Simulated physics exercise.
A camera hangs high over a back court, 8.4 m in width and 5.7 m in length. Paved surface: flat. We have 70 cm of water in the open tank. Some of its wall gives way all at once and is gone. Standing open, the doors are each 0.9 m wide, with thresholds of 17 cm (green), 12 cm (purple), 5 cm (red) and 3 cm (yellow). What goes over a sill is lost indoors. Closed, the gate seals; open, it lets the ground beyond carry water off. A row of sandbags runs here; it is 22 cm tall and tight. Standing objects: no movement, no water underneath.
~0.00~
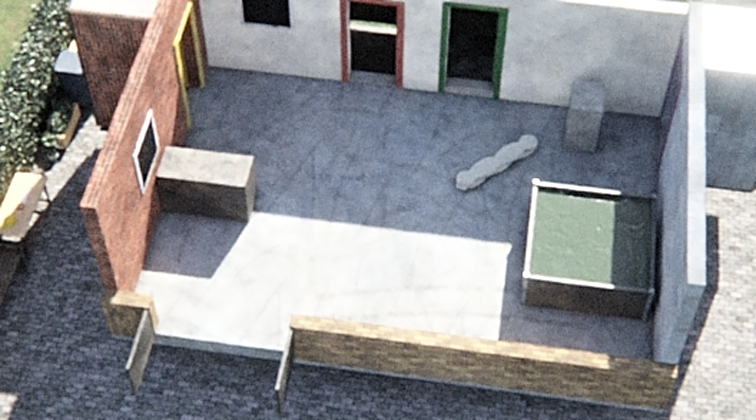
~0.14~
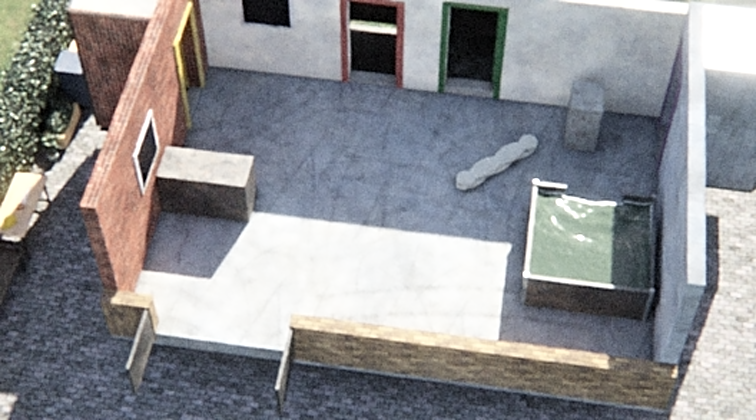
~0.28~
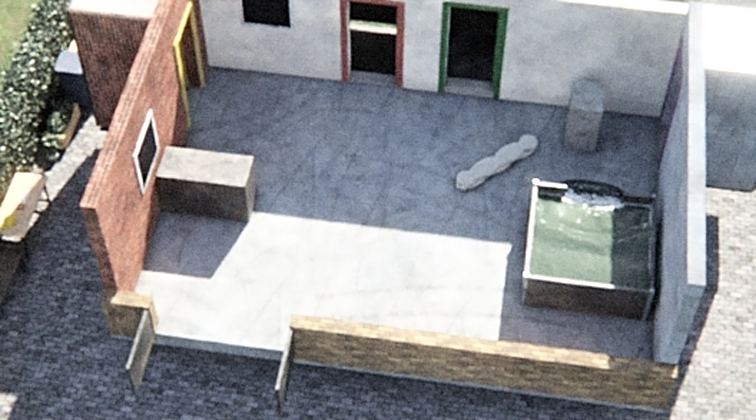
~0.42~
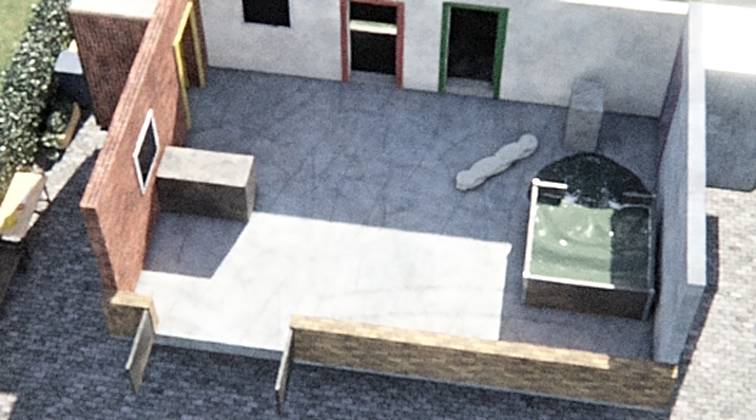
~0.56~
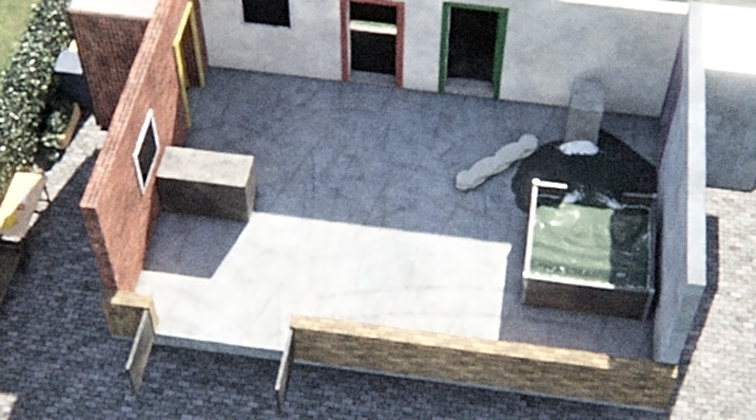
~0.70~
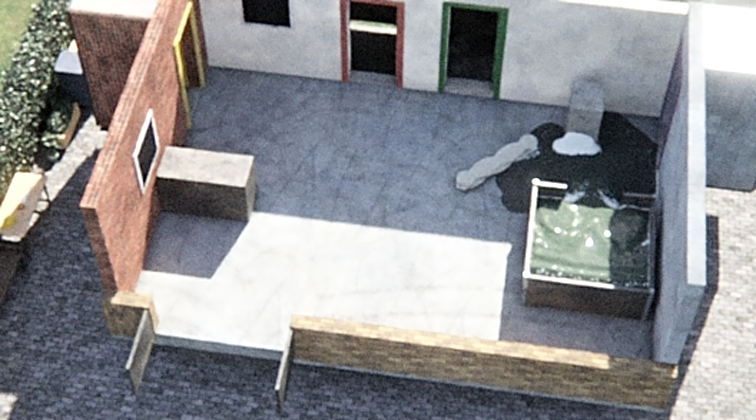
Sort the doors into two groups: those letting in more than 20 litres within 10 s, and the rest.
The green door goes with the rest; the purple door goes in the first group; the red door goes with the rest; the yellow door goes in the first group.
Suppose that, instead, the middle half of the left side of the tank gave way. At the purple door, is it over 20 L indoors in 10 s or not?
In that case, purple door: Less than that.
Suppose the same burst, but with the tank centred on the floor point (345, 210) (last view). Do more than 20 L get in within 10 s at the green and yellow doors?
Green gets no more than that, yellow gets more than that.
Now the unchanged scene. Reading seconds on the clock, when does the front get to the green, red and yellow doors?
So green at 1.4 s, red at 2.2 s, and yellow at 4.5 s.
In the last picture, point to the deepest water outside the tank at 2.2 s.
About (654, 120).
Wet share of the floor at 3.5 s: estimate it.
Close to 45 in a hundred parts are wet.
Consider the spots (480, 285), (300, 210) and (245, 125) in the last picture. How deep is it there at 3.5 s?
Depths: About 2, 0 and 0 centimetres.
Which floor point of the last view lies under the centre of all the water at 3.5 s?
Around (554, 201).
After 1.4 s water covers 15 % of the floor and is deepest (52 cm) near (654, 120); green door not reached, purple door 21 cm at the sill, 1 L in, red door not reached, yellow door not reached.
After 2.2 s water covers 20 % of the floor and is deepest (40 cm) near (654, 120); green door 10 cm at the sill, 0 L in, purple door 28 cm at the sill, 60 L in, red door 2 cm at the sill, 0 L in, yellow door not reached.
After 3.5 s water covers 45 % of the floor and is deepest (26 cm) near (581, 157); green door 11 cm at the sill, 0 L in, purple door 25 cm at the sill, 169 L in, red door 5 cm at the sill, 0 L in, yellow door not reached.
After 6.0 s water covers 80 % of the floor and is deepest (18 cm) near (623, 124); green door 7 cm at the sill, 0 L in, purple door 17 cm at the sill, 260 L in, red door 4 cm at the sill, 0 L in, yellow door 9 cm at the sill, 35 L in.
After 10.0 s water covers 90 % of the floor and is deepest (11 cm) near (529, 159); green door 5 cm at the sill, 0 L in, purple door 9 cm at the sill, 276 L in, red door 3 cm at the sill, 0 L in, yellow door 8 cm at the sill, 102 L in.
